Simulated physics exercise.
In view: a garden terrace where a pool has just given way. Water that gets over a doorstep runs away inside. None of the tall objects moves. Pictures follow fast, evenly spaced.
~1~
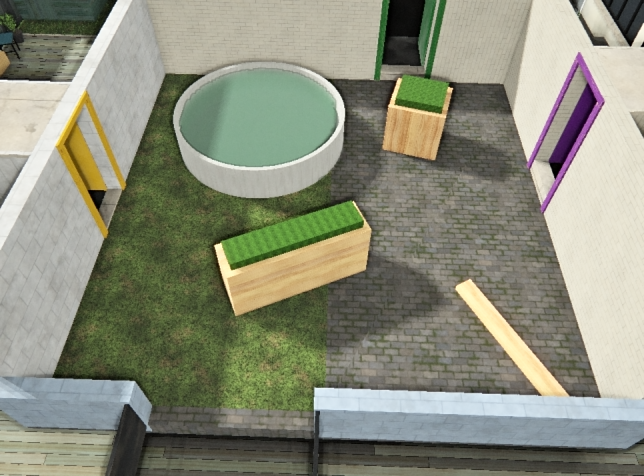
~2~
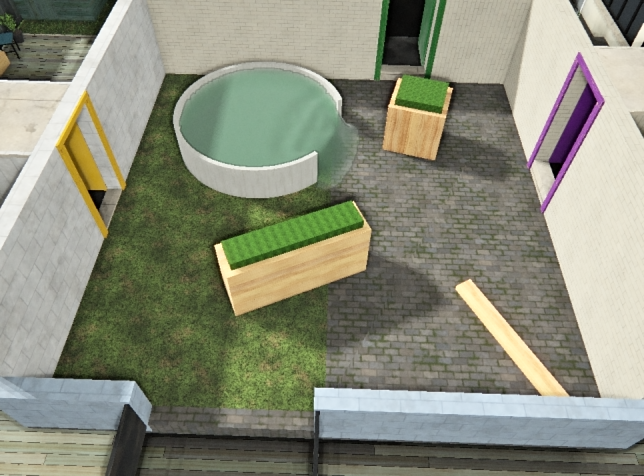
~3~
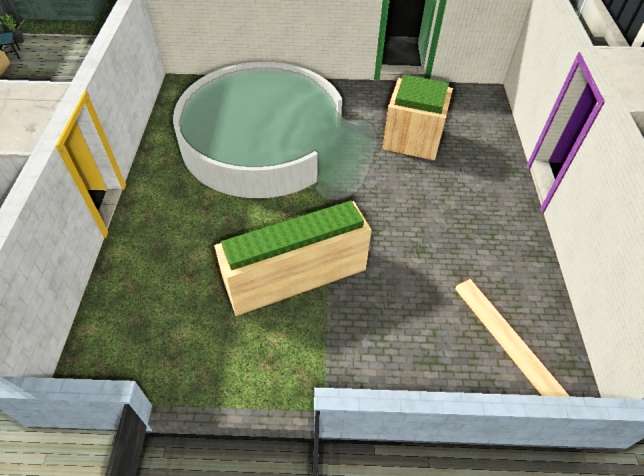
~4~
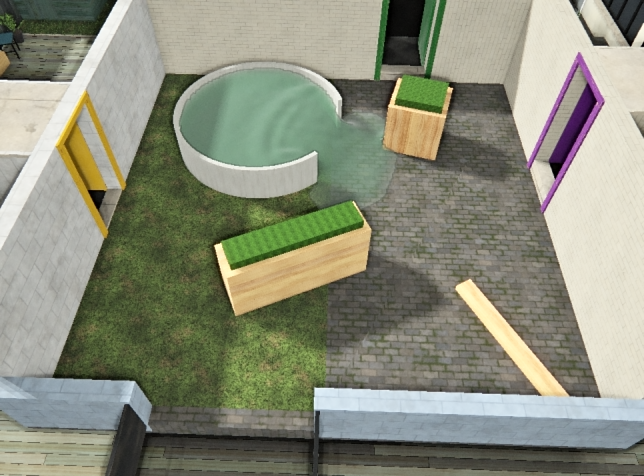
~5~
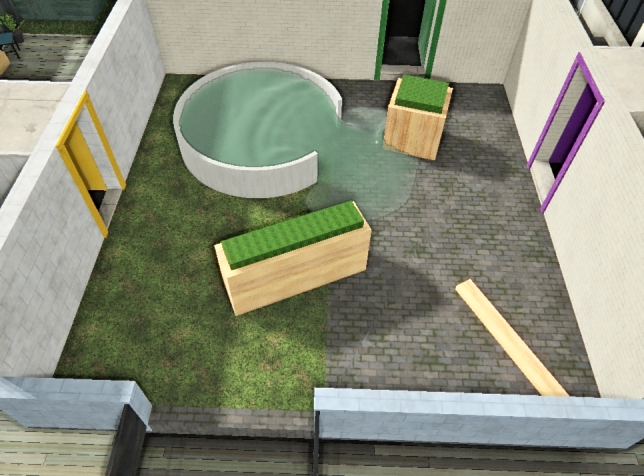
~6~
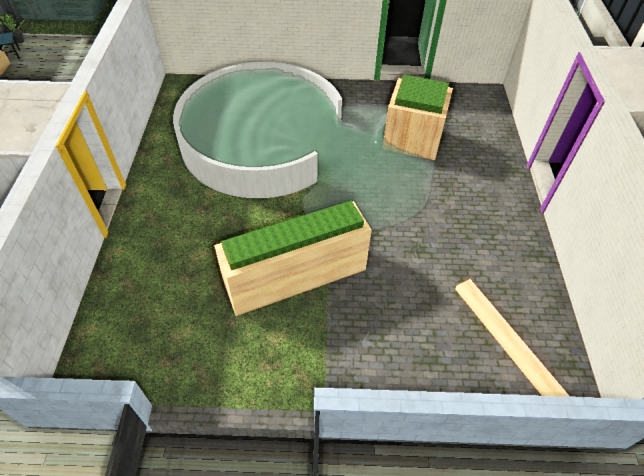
A round pool of green water stood whole in a walled garden terrace, then its right side opened and water poured out, spreading across the paving around the square planter and toward the long one.
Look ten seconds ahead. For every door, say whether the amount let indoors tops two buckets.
The yellow door stays at two buckets or less; the purple door stays at two buckets or less; the green door stays at two buckets or less.
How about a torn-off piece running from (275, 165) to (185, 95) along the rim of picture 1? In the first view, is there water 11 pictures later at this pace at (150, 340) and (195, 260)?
As listed: Submerged, submerged.
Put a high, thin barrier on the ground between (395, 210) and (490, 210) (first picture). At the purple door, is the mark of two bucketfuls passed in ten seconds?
The purple door is overwhelmed.
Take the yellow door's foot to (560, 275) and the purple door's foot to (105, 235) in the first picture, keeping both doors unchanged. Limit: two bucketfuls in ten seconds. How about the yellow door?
My guess is that the yellow door tops the mark by then.
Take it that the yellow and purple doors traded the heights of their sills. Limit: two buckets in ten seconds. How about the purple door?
Note, in short: Purple door comes in high.
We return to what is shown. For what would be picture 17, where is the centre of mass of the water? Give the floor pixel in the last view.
Close to (321, 155), I reckon.
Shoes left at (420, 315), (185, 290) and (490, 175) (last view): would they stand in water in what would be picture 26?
First spot soaked, second not wet, third soaked.
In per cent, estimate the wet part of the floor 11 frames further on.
I reckon around 40 %.
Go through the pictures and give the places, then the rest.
The round tank at (260, 114) is whole and still, in the first frame.
Water pours out at (337, 147) and has run to (322, 186), in the second frame.
Water pours out at (337, 148) and has run to (366, 123), in the third frame.
The front is at (378, 117), out from the gap at (337, 149), in the fourth frame.
The front is at (394, 207), out from the gap at (337, 149), in the fifth frame.
Water pours out at (337, 149) and has run to (420, 206), in the sixth frame.
A moment on, water covers 25 % of the floor; the yellow door not reached, the purple door not reached, the green door wet at the sill, nothing in.
Next, water covers 40 % of the floor; the yellow door not reached, the purple door wet at the sill, nothing in, the green door wet at the sill, nothing in.
Then, water covers 50 % of the floor; the yellow door not reached, the purple door under two buckets in, the green door wet at the sill, nothing in.
Later, water covers 70 % of the floor; the yellow door not reached, the purple door under two buckets in, the green door wet at the sill, nothing in.
In the end, water covers 90 % of the floor; the yellow door not reached, the purple door under two buckets in, the green door wet at the sill, nothing in.
